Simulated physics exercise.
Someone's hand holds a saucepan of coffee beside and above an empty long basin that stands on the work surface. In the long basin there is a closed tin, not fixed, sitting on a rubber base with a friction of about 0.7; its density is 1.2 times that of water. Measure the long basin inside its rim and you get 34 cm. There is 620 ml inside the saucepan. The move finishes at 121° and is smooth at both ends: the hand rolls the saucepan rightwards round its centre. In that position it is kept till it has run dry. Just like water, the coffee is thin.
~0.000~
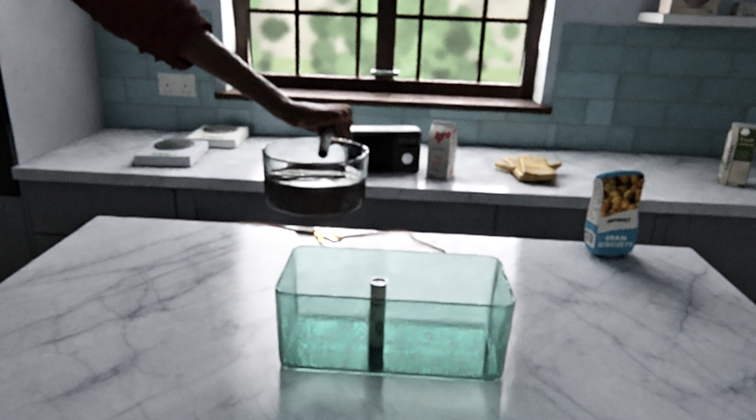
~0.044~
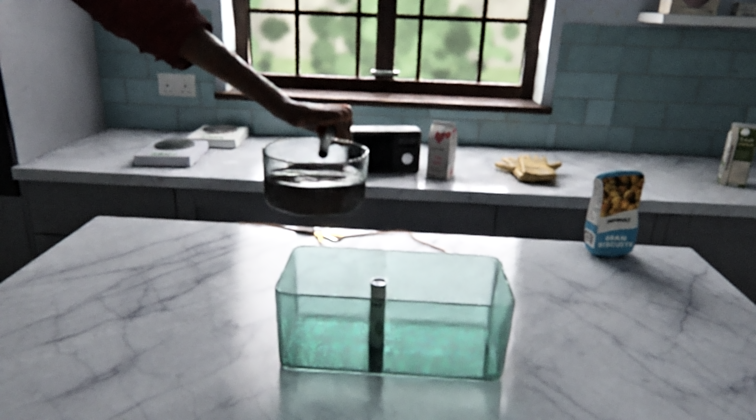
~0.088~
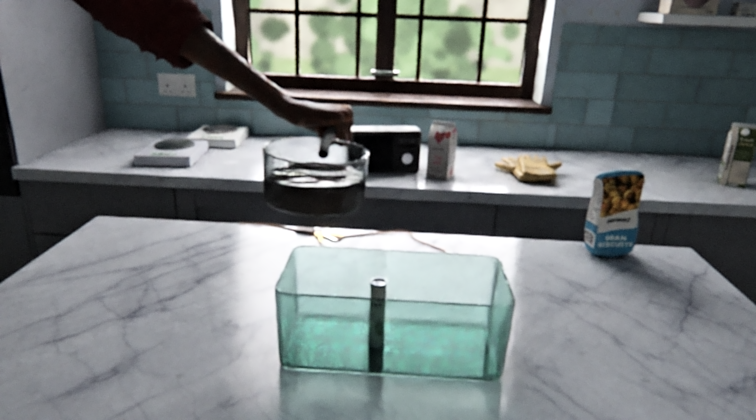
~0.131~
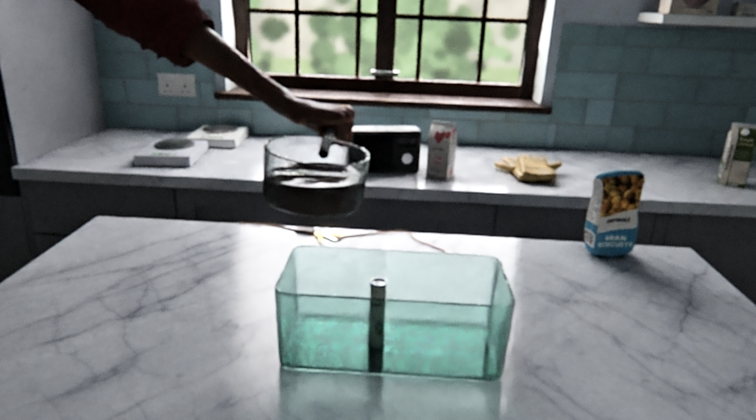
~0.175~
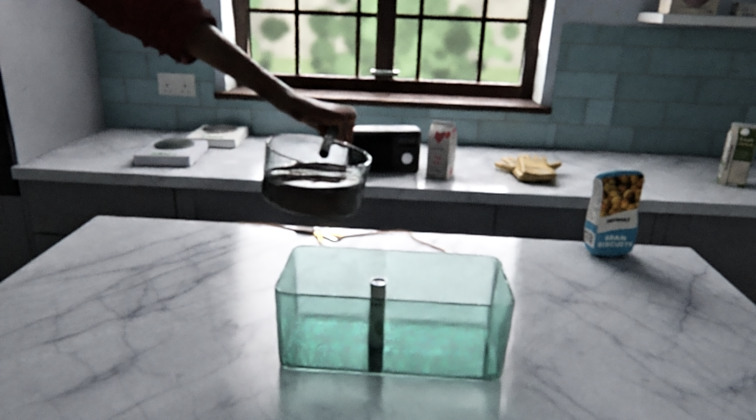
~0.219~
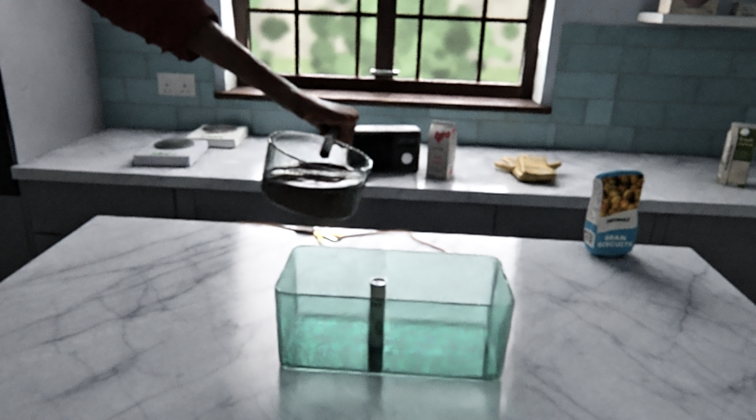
A hand reaching in from the upper left, its arm in a dark red sleeve, holds a clear round saucepan of dark liquid almost level, then slowly rolls it slightly rightwards. Below, a translucent green long basin with a slim dark tin inside stands on a white marbled worktop, a blue carton at right. The unmoving camera faces a kitchen counter, pale blue tiles and a dark-framed window.
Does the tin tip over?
It ends up erect.
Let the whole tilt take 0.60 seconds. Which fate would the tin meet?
Then it tips over.
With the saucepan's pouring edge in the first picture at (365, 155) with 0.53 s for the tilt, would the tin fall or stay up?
It tumbles.
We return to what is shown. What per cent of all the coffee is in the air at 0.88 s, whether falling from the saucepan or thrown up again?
I'd say some 10 per cent is in the air.
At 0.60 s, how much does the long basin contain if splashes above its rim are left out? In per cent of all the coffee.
Around 7 percent.
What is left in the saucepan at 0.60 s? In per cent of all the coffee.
About 54 per cent.
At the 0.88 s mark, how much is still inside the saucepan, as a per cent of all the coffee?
I reckon near 6 per cent still sits there.
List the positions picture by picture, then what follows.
The first frame shows tilt 0°; pouring edge (367, 154); surface from (268, 171) to (364, 176); the long basin's rim runs from (285, 268) to (507, 281); the tin's top is at (379, 284).
The second frame shows tilt 1°; pouring edge (367, 154); surface from (268, 171) to (364, 177).
The third frame shows tilt 2°; pouring edge (368, 156); surface from (268, 171) to (364, 177).
The fourth frame shows tilt 5°; pouring edge (369, 158); surface from (268, 171) to (364, 177).
The fifth frame shows tilt 9°; pouring edge (370, 162); surface from (267, 170) to (365, 178).
The sixth frame shows tilt 14°; pouring edge (371, 166); surface from (267, 170) to (365, 178).
By 0.60 s the tilt is 80° and 55 per cent is still to pour; the tin stands where it began.
By 0.88 s the tilt is 117° and 6 per cent is still to pour; the tin stands where it began.
By 1.17 s the tilt is 121° and 0 per cent is still to pour; the tin stands 1 cm from where it began.
By 1.49 s the tilt is 121° and 0 per cent is still to pour; the tin stands 1 cm from where it began.
At rest the tin stands 1 cm from where it began.
